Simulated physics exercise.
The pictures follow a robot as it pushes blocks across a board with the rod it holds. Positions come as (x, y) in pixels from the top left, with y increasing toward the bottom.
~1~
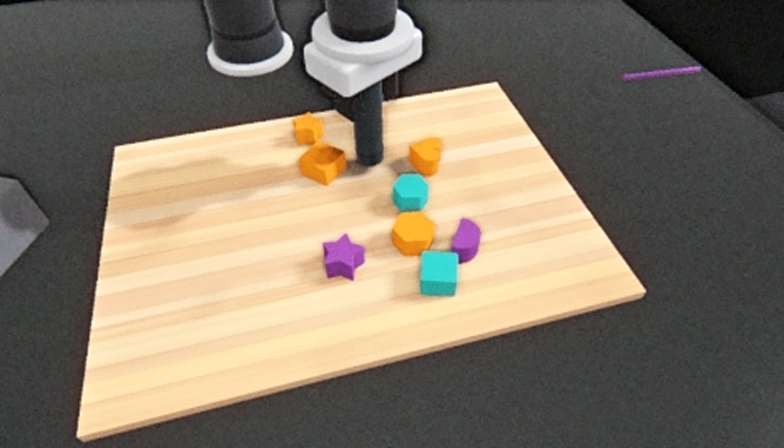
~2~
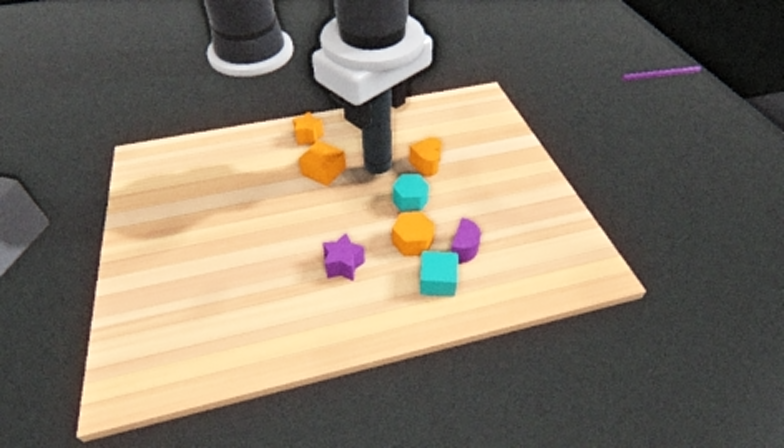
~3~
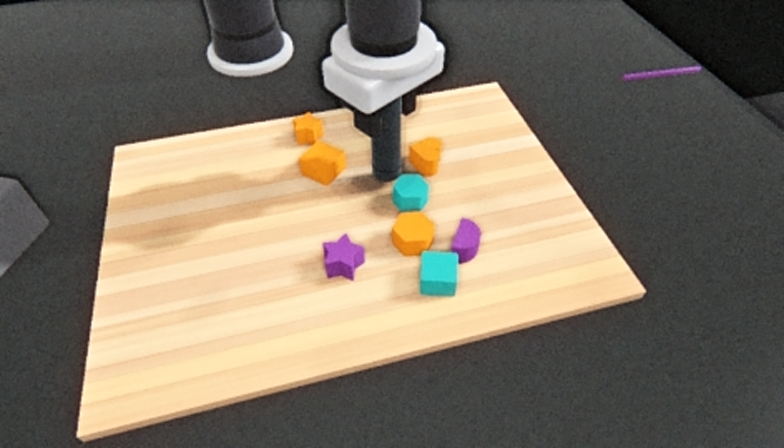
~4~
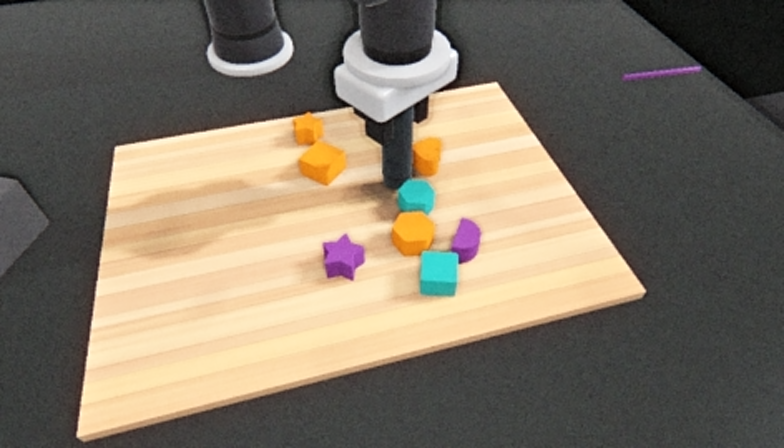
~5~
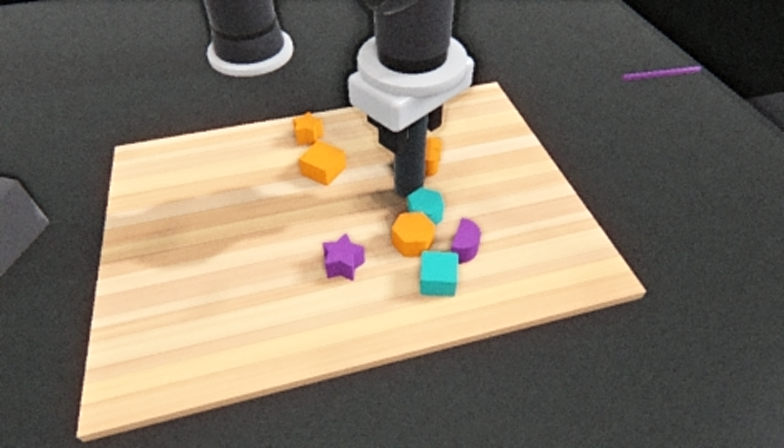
Robot arm's dark rod moving right and toward the viewer across a wooden board, nudging a turquoise six-sided block among colourful shapes.
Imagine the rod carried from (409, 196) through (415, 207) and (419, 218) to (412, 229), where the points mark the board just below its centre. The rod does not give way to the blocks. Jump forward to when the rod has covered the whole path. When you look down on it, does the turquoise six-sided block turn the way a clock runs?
It seems not.
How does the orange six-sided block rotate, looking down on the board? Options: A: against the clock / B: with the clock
B: With the clock.
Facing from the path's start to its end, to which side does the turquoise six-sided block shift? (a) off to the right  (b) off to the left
Correct choice: B.
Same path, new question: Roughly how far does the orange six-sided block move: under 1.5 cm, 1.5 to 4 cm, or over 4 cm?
The shift is from 1.5 to 4 cm.
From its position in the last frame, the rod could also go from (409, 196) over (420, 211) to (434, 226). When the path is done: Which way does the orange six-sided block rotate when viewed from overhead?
It is turned clockwise.
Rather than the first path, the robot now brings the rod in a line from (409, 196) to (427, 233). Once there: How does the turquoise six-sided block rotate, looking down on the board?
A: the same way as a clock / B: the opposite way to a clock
B: The opposite way to a clock.
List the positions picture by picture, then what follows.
In the first frame, rod tip (370, 158); block tops, orange six-sided block (414, 226); turquoise six-sided block (411, 185); turquoise square piece (440, 266); purple half-round block (467, 234).
In the second frame, rod (378, 165); blocks unchanged.
In the third frame, rod (387, 173); blocks unchanged.
In the fourth frame, rod (397, 181); turquoise six-sided block (417, 191).
In the fifth frame, rod (409, 189); orange six-sided block (414, 227); turquoise six-sided block (426, 200); turquoise square piece (440, 266); purple half-round block (467, 234).
The first path, step by step. Halfway along, rod (418, 205); orange six-sided block (415, 235), turned 35° clockwise; turquoise six-sided block (441, 214).
At the end, rod (412, 222); orange six-sided block (411, 242), turned 40° clockwise; turquoise six-sided block (447, 221), turned 20° anticlockwise; turquoise square piece (441, 269); purple half-round block (470, 235).
